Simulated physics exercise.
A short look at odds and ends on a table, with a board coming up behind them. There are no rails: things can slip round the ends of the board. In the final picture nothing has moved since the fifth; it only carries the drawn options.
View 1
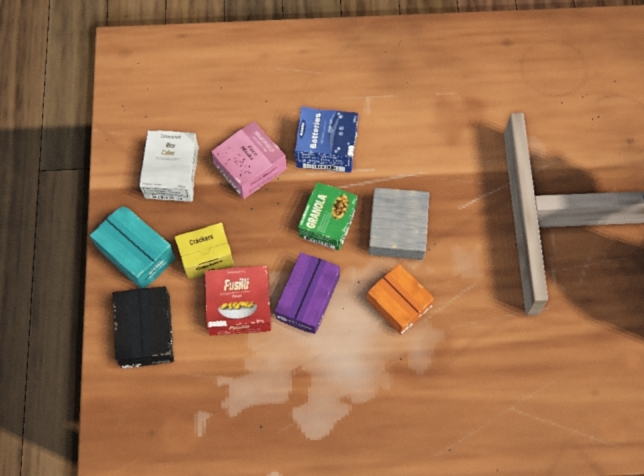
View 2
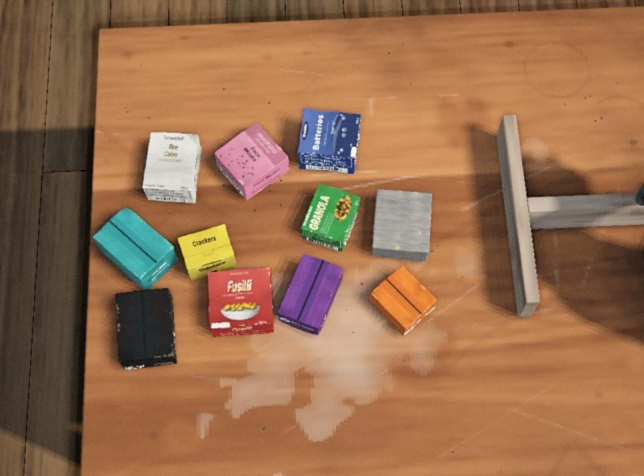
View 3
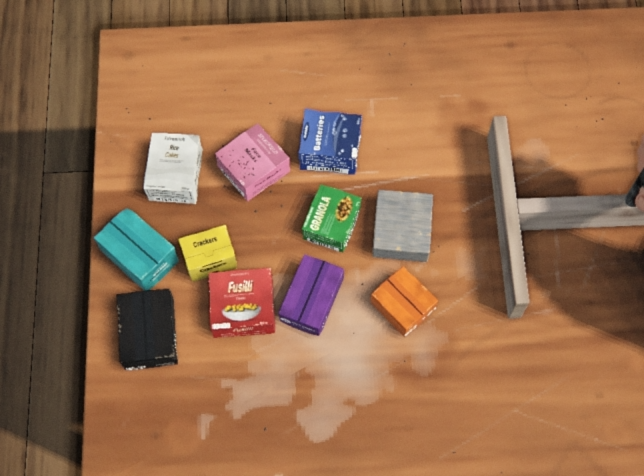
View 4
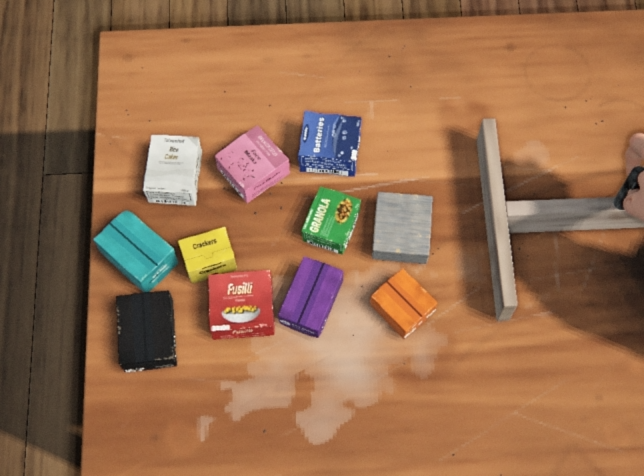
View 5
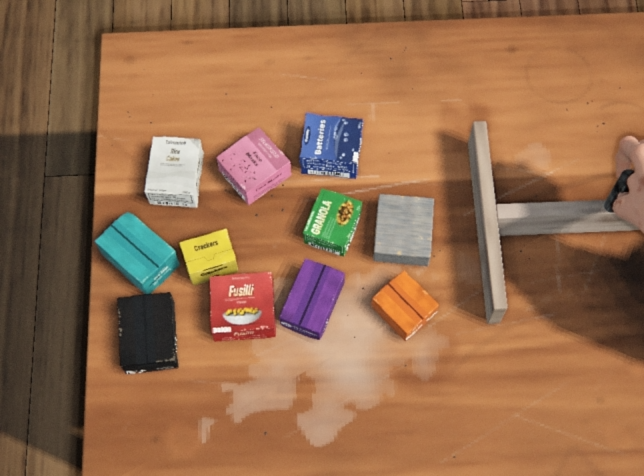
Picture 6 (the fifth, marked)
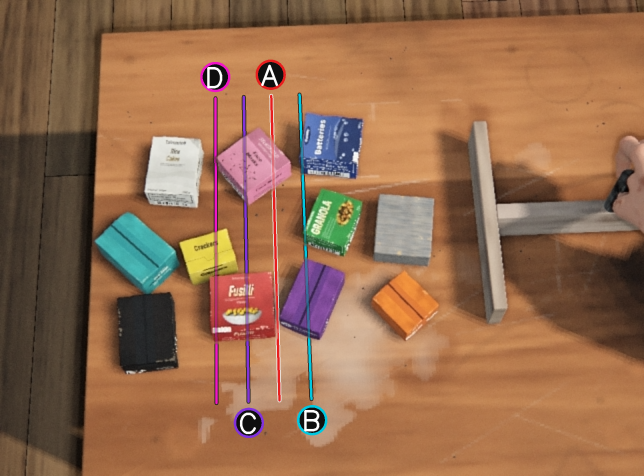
A hand slides a grey T-shaped board slowly left across a wooden table toward colourful boxes.
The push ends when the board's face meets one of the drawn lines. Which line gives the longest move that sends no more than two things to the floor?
It can go as far as C.
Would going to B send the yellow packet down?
By then, no.
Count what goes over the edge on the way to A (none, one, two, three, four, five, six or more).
By then, none.
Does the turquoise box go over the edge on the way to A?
By then, no.
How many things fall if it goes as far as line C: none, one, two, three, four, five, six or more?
Two.
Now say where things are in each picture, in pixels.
Orange box (400, 299); green packet (328, 217); red packet (239, 301), in the first frame.
Board (521, 205); purple box (311, 295), in the second frame.
Board (511, 206); turquoise box (137, 249), in the third frame.
Board (499, 208); grey block (402, 228), in the fourth frame.
Board (490, 211); white packet (175, 172); yellow packet (209, 257); orange box (404, 306), in the fifth frame.
On the marked copy, A at (275, 239); B at (305, 238); C at (246, 240); D at (216, 242).
Taking C. A third of the way, board (402, 215); orange box (366, 302); green packet (314, 226).
Two thirds of the way, board (315, 218); turquoise box (121, 254); black box (131, 333).
When it is over, board (249, 221); turquoise box over the edge; black box over the edge; two fallen.
As for the rest, A is within the limit but short; B is within the limit but short; D drops four.
